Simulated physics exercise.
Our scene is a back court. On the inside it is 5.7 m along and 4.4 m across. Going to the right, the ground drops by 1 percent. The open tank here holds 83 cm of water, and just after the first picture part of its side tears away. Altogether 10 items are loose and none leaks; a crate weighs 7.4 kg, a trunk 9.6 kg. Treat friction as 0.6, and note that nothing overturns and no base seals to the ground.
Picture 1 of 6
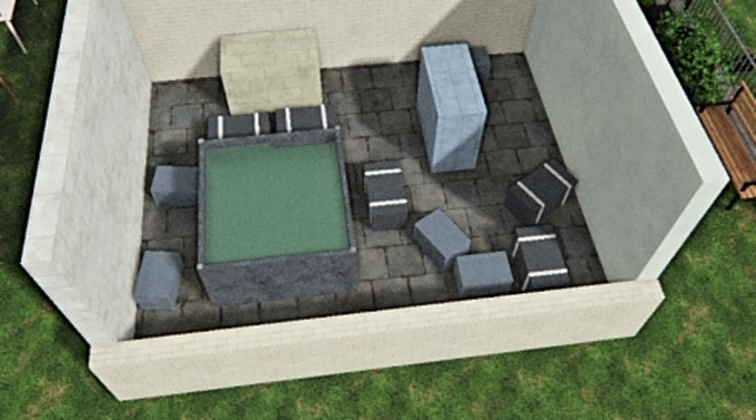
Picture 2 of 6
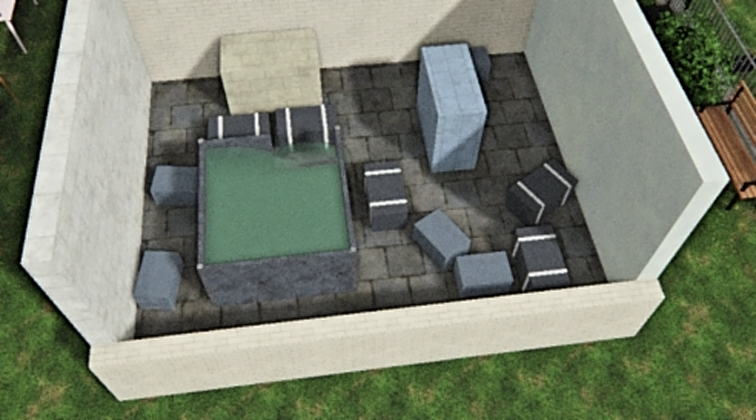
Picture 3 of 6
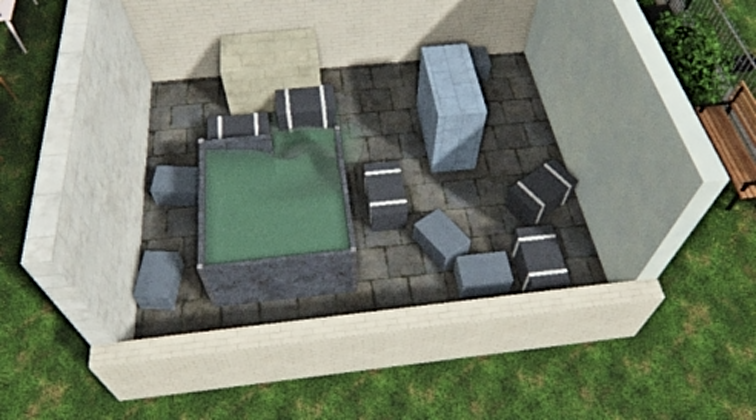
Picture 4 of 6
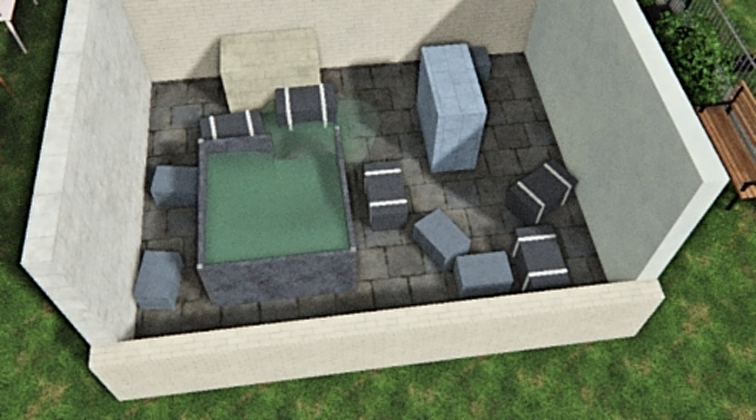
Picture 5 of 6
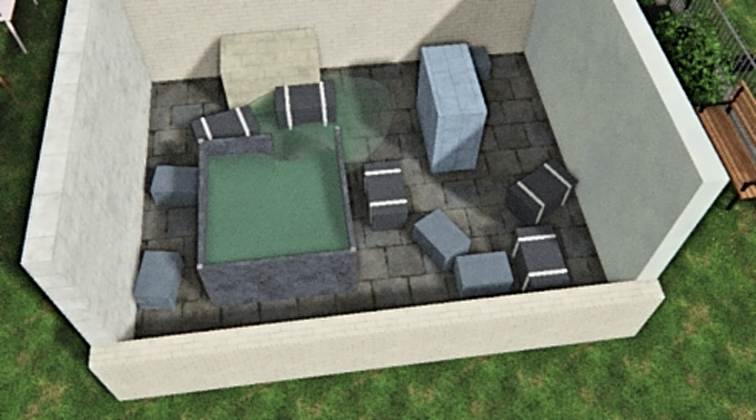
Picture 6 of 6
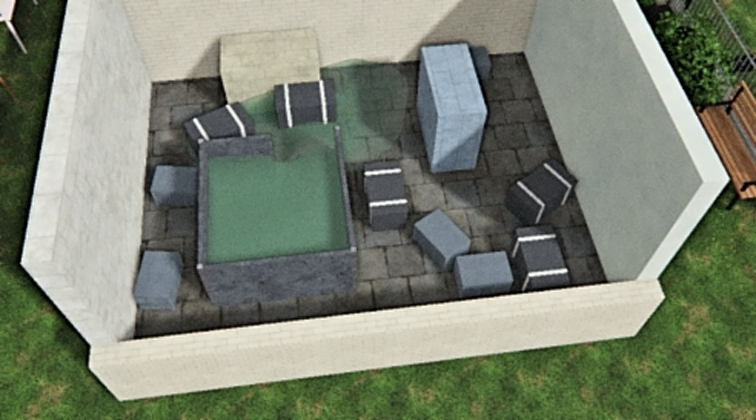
Green water pours through the tank's broken back side and pushes two dark trunks away.
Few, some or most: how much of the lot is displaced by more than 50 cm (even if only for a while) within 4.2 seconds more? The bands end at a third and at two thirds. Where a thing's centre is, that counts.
Share: Two thirds or more.
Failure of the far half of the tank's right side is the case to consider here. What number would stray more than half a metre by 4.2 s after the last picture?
Result: 6.
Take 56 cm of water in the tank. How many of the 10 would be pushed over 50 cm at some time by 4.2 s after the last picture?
The answer would then be 5.
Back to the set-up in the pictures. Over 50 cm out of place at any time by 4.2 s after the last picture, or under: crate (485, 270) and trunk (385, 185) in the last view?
Beyond half a metre, then within half a metre.
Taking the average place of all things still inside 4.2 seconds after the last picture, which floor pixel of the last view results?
(378, 260).
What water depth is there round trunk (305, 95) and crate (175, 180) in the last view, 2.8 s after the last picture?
Depth approx. 15 cm / 8 cm.
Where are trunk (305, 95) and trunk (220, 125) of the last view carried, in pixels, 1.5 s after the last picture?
Somewhere about (338, 89) and (175, 169).
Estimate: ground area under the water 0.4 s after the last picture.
Flooded: Near 8.5 m2.
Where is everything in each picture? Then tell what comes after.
The first frame shows a trunk at (306, 119) rests on the ground; a trunk at (238, 128) rests on the ground; water covers 2.7 m2; 0 of 10 have shifted.
The second frame shows a trunk at (306, 119), on the bottom; a trunk at (238, 128) rests on the ground; water covers 3.3 m2; 0 of 10 have shifted.
The third frame shows a trunk at (305, 99), on the bottom, 33 cm from its start; a trunk at (238, 128) rests on the ground; water covers 3.9 m2; 1 of 10 have shifted.
The fourth frame shows a trunk at (305, 98), on the bottom, 33 cm from its start; a trunk at (231, 126), on the bottom, 10 cm from its start; water covers 4.7 m2; 2 of 10 have shifted.
The fifth frame shows a trunk at (305, 96) floats, 33 cm from its start; a trunk at (224, 125), on the bottom, 20 cm from its start; water covers 5.6 m2; 2 of 10 have shifted.
The sixth frame shows a trunk at (305, 94) floats, 33 cm from its start; a trunk at (218, 123), on the bottom, 29 cm from its start; water covers 6.4 m2; 2 of 10 have shifted.
Then, 0.4 s after the last picture 0 of 10 are over 50 cm from their spots; 1 afloat.
Then, 1.5 s after the last picture 4 of 10 are over 50 cm from their spots; 3 afloat.
Then, 2.8 s after the last picture 6 of 10 are over 50 cm from their spots; 6 afloat.
Then, 4.2 s after the last picture 8 of 10 are over 50 cm from their spots, and 8 have been at some point; 7 afloat.
